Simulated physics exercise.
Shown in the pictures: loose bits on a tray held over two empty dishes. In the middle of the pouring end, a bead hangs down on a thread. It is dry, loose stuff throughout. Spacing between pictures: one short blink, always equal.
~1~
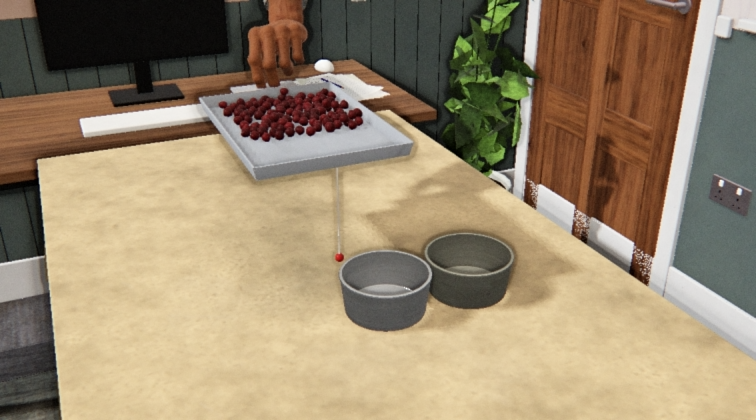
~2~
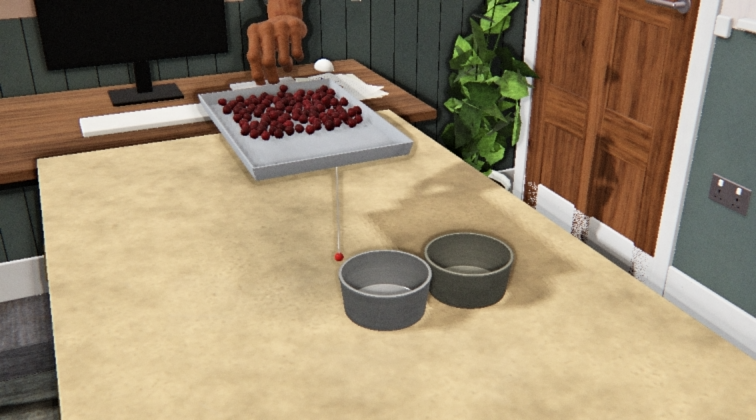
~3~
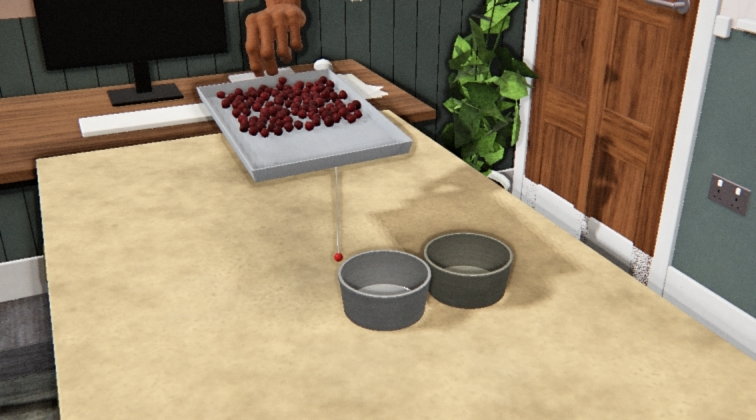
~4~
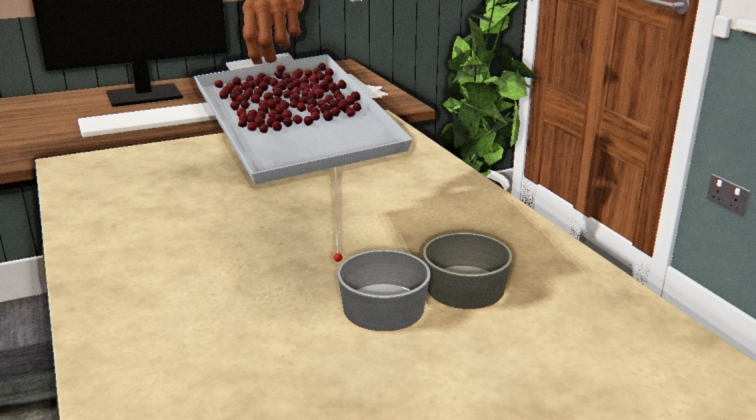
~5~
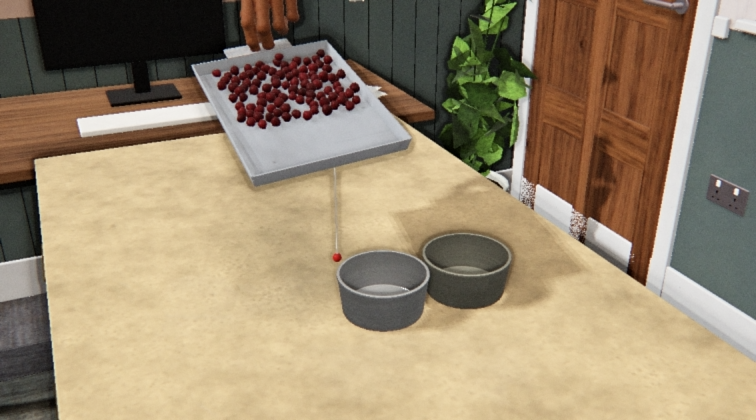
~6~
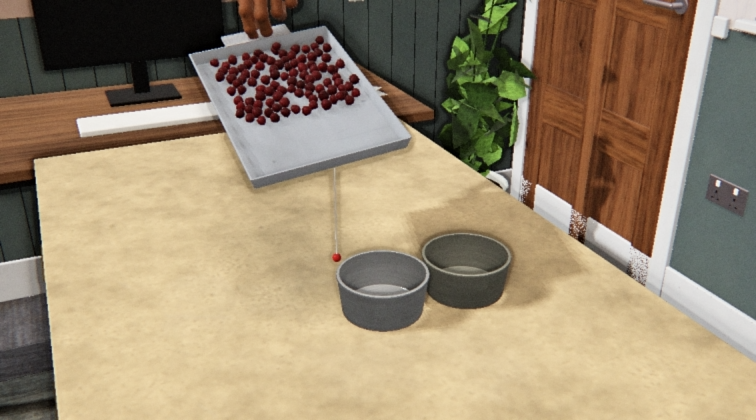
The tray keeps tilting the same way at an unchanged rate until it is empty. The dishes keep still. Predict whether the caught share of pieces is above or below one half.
Below one half.
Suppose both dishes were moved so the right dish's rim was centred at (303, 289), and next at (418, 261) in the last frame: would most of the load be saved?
Past half, then shy of half.
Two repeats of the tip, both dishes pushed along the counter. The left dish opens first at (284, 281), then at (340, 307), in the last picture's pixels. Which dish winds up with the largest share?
First try, the one on the left; second try, the one on the left.
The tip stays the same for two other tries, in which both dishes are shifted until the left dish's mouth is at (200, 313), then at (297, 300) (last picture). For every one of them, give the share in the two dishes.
Trial 1 about 70 %, trial 2 about 70 %.
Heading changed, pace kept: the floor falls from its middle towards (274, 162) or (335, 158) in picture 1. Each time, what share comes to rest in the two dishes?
The share is 0 per cent in the first and 50 per cent in the second.
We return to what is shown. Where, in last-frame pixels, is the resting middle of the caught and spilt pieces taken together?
About pixel (290, 343).
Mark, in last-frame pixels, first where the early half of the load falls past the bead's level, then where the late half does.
I'd say around (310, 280) at first, then around (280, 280).
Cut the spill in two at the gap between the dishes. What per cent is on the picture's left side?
About 100 percent.
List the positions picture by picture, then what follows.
In the first picture, corners of the pouring end (256, 166) and (409, 142), level; middle of the load (297, 115), dried cherries; left dish (405, 309); right dish (491, 288); bead on its thread (340, 257).
In the second picture, corners of the pouring end (256, 166) and (409, 141), level; middle of the load (296, 113).
In the third picture, corners of the pouring end (255, 168) and (408, 140), tipped barely, lowest at the left corner; middle of the load (295, 107).
In the fourth picture, corners of the pouring end (254, 171) and (408, 138), tipped a little, lowest at the left corner; middle of the load (294, 98).
In the fifth picture, corners of the pouring end (254, 174) and (407, 137), tipped a little, lowest at the left corner; middle of the load (293, 90).
In the sixth picture, corners of the pouring end (254, 177) and (407, 136), tipped clearly, lowest at the left corner; middle of the load (292, 82); left dish (402, 309); right dish (488, 288).
Just after the last frame, tray tipped steeply; the larger part on the tray; just a few outside both; about a tenth in the air.
A moment on, tray tipped right over; the larger part on the tray; roughly a quarter outside both; just a few in the air.
Further on, tray tipped past a quarter turn; just a few in the left dish; almost all outside both.
When it is over, tray tipped past a quarter turn; just a few in the left dish; not one in the right dish; almost all outside both.
